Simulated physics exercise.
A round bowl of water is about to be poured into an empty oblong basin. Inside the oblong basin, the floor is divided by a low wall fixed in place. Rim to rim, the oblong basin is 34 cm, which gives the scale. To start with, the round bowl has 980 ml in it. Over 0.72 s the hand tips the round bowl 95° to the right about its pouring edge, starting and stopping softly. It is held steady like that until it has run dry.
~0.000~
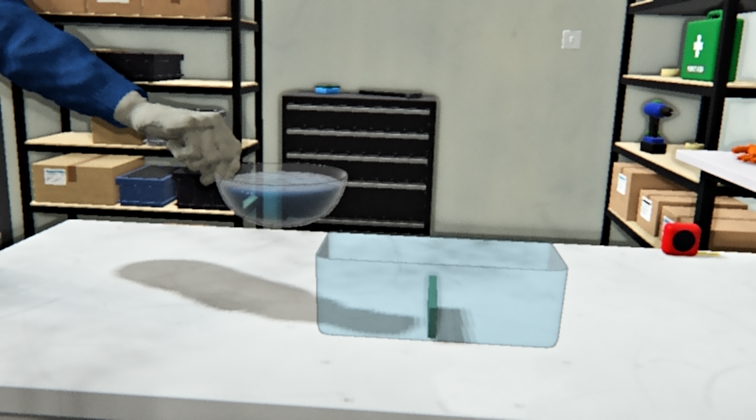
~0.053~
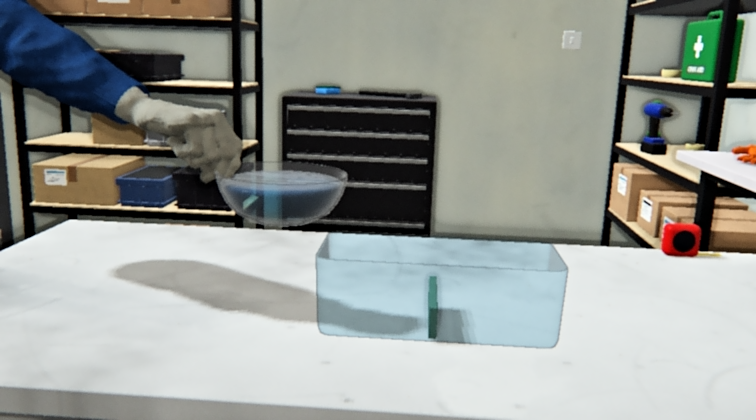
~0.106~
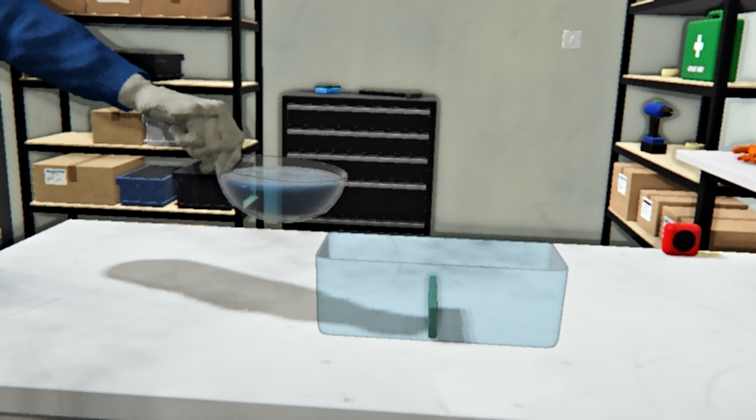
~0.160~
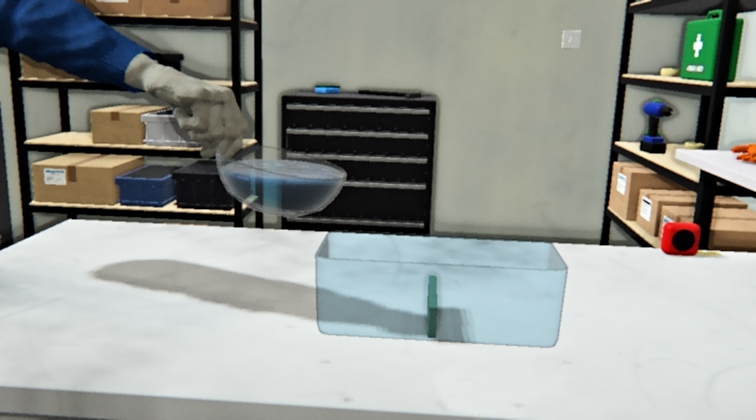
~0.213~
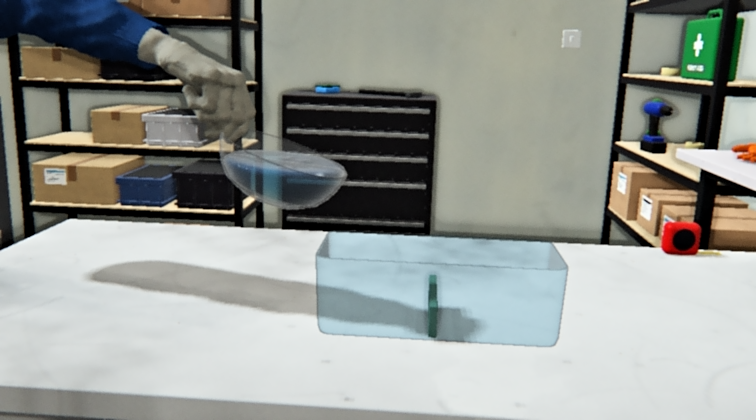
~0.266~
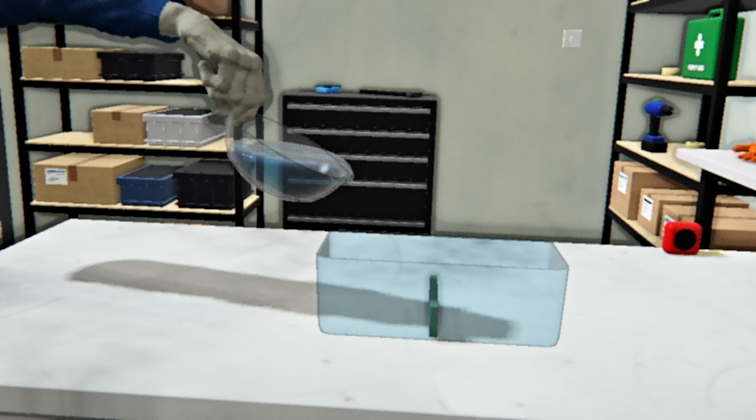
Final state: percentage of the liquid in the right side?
Approximately 35 %.
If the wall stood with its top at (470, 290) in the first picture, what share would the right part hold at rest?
Roughly 10 %.
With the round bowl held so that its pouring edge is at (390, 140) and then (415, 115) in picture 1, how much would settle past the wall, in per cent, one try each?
Roughly 70 per cent the first time and 75 per cent the second.
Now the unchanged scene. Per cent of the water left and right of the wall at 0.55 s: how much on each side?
Left about 20, right about 0.
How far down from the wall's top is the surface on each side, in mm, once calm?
About 20 mm left, about 32 mm right.
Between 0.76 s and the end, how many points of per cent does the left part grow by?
4 %.
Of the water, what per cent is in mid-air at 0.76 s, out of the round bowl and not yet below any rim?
Near 5 percent.
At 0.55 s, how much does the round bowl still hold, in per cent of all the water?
I'd estimate some 22 % remains.
Then, 0.55 s in, the tilt is 83° and 22 per cent is still to pour, 21 is left of the wall and 0 right of it.
Then, 0.76 s in, the tilt is 95° and 0 per cent is still to pour, 57 is left of the wall and 36 right of it.
Then, 0.98 s in, the tilt is 95° and 0 per cent is still to pour, 63 is left of the wall and 31 right of it.
Then, 1.22 s in, the tilt is 95° and 0 per cent is still to pour, 61 is left of the wall and 35 right of it.
Finally, 61 per cent lies left of the wall, 35 right of it and 4 outside.
